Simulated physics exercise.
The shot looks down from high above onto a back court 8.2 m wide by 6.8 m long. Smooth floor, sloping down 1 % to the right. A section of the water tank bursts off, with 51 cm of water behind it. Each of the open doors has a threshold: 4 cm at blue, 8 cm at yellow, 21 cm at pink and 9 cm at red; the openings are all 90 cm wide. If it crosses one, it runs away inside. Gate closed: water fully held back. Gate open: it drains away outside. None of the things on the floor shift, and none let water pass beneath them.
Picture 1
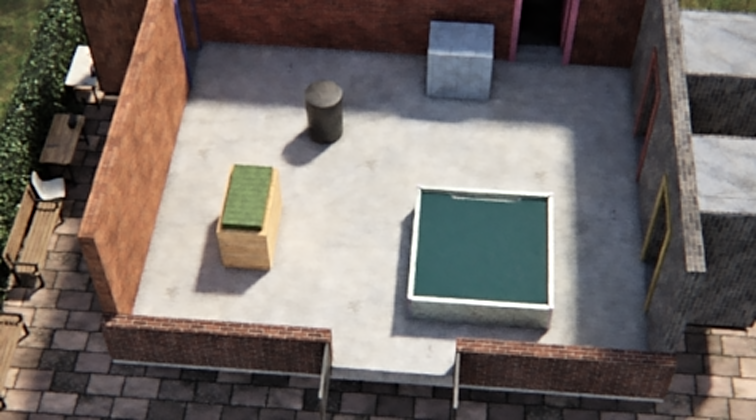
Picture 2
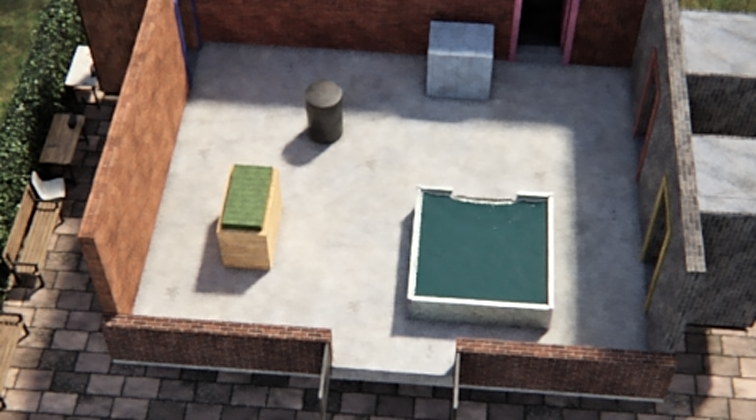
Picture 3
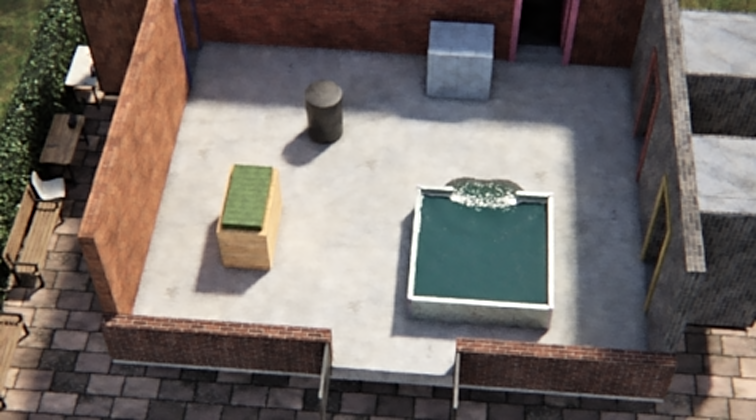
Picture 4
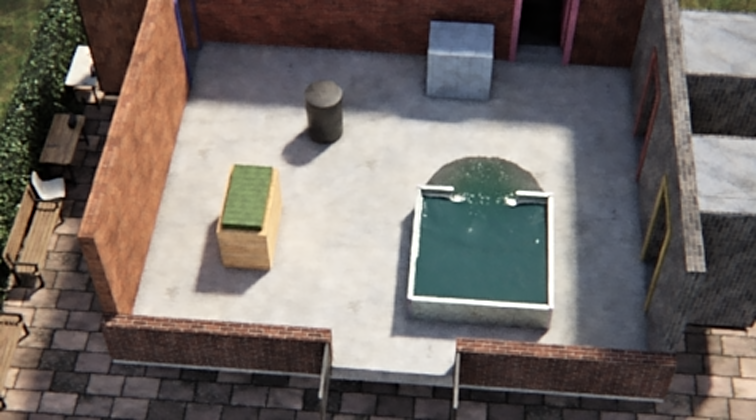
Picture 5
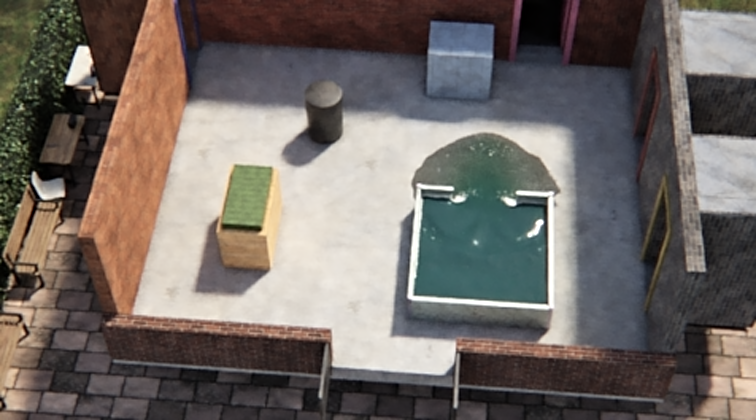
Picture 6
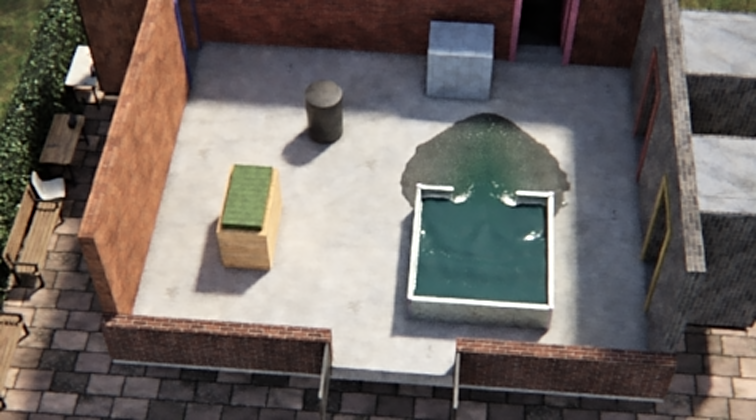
Dark green water sits still in a square, white-rimmed tank in a brick-walled court, near a dark cylinder and a grass-topped block. A section of the tank's far side opens, and water foams through the gap, then fans out across the pale floor in a widening, rounded sheet toward a grey block.
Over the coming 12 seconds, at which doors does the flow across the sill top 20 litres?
Result: Blue door: Past the set amount. Yellow door: Under the set amount. Pink door: Under the set amount. Red door: Under the set amount.
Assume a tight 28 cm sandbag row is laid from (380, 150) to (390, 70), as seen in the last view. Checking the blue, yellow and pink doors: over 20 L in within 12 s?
So then blue is inside it, yellow is inside it and pink is inside it.
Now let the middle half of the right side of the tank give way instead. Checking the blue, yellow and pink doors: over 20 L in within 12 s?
So blue stays lower, yellow tops it, pink stays lower.
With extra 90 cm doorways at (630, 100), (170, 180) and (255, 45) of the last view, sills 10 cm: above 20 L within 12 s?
In that order: Beyond it, short of it, short of it.
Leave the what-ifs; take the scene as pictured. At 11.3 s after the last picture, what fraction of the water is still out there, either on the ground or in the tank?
96 %.
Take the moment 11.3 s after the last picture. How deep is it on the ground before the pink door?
About 7.5 cm.
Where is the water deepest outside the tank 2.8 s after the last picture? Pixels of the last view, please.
Look around (624, 71).
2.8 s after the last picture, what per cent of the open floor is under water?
Around 35 per cent.
Then, 0.7 s after the last picture water covers 20 % of the floor and is deepest (27 cm) near (486, 202); blue door not reached, yellow door not reached, pink door not reached, red door not reached.
Then, 1.5 s after the last picture water covers 30 % of the floor and is deepest (24 cm) near (470, 102); blue door not reached, yellow door not reached, pink door 21 cm at the sill, 0 L in, red door not reached.
Then, 2.8 s after the last picture water covers 35 % of the floor and is deepest (28 cm) near (624, 71); blue door not reached, yellow door not reached, pink door 17 cm at the sill, 2 L in, red door 4 cm at the sill, 0 L in.
Then, 6.3 s after the last picture water covers 60 % of the floor and is deepest (16 cm) near (625, 84); blue door 7 cm at the sill, 45 L in, yellow door 5 cm at the sill, 0 L in, pink door 12 cm at the sill, 2 L in, red door 7 cm at the sill, 1 L in.
Then, 11.3 s after the last picture water covers 85 % of the floor and is deepest (11 cm) near (630, 375); blue door 3 cm at the sill, 61 L in, yellow door 8 cm at the sill, 2 L in, pink door 7 cm at the sill, 2 L in, red door 7 cm at the sill, 1 L in.
